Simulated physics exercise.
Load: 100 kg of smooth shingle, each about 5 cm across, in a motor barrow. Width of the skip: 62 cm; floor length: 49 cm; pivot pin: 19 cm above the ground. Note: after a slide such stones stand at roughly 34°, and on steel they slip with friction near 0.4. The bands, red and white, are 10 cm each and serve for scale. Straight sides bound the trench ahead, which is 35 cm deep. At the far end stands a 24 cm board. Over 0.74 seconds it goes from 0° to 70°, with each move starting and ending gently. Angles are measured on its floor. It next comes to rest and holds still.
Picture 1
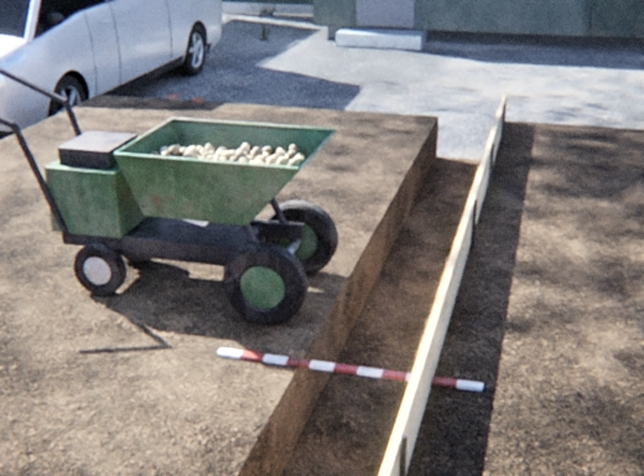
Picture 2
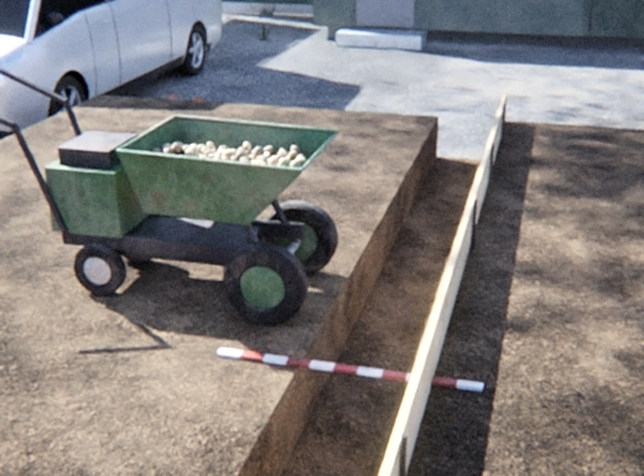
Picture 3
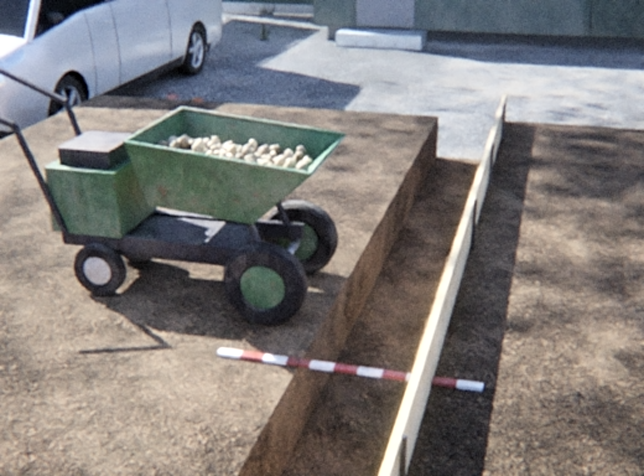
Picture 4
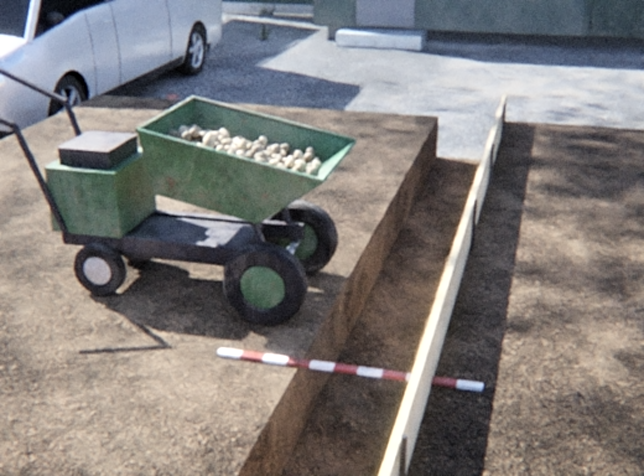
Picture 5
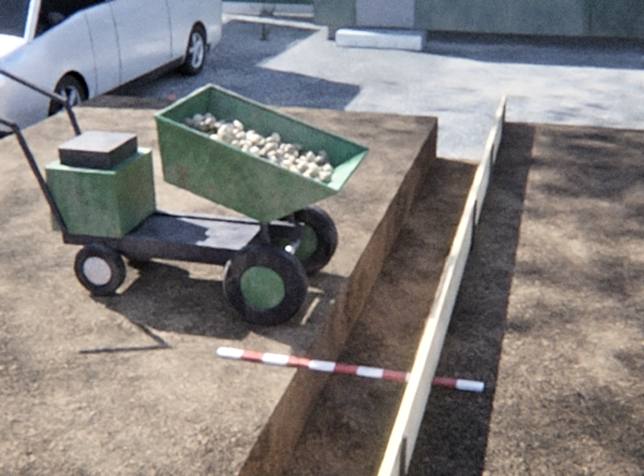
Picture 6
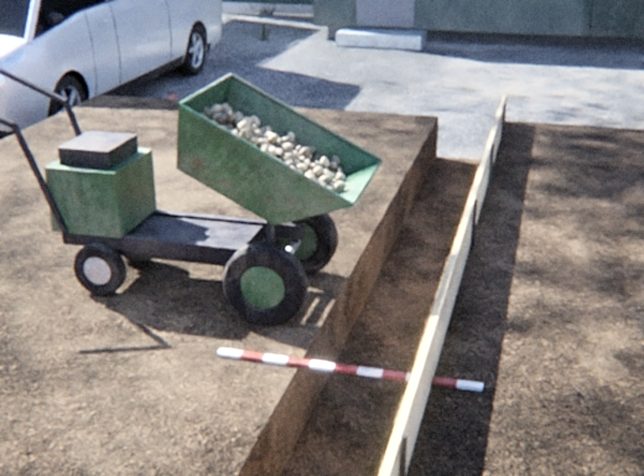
Green skip of pale stones on a motor barrow tilting steadily forward to the right beside a straight-sided trench.
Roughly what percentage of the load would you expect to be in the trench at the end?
I'd expect around 77 per cent.
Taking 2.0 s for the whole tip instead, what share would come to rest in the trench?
Something close to 90 per cent.
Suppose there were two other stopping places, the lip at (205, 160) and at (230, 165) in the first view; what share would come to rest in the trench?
Close to 100 percent in the first case, 100 percent in the second.
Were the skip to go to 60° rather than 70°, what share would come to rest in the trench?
I'd expect around 70 in a hundred.
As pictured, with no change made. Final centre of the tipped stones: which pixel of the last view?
(418, 366).
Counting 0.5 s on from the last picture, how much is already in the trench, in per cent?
25 per cent or so by then.
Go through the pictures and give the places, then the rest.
The first picture shows lip at (299, 170), floor tilted 0°, highest stones at (229, 156).
The second picture shows lip at (302, 171), floor tilted 1°, highest stones at (207, 152).
The third picture shows lip at (310, 175), floor tilted 5°, highest stones at (204, 146).
The fourth picture shows lip at (323, 181), floor tilted 11°, highest stones at (196, 134).
The fifth picture shows lip at (338, 192), floor tilted 18°, highest stones at (206, 124).
The sixth picture shows lip at (353, 205), floor tilted 27°, highest stones at (224, 115).
Then, 0.2 s after the last picture the floor is at 59°, 100 % in the skip; the foremost stones are at (380, 243).
Then, 0.5 s after the last picture the floor is at 70°, 72 % in the skip, 24 % in the trench, 4 % past the trench; the foremost stones are at (472, 274).
Then, 0.9 s after the last picture the floor is at 70°, 15 % in the skip, 62 % in the trench, 23 % past the trench; the foremost stones are at (624, 333).
Then, 2.8 s after the last picture the floor is at 70°, 0 % in the skip, 77 % in the trench, 23 % past the trench; the foremost stones are past the picture's edge.
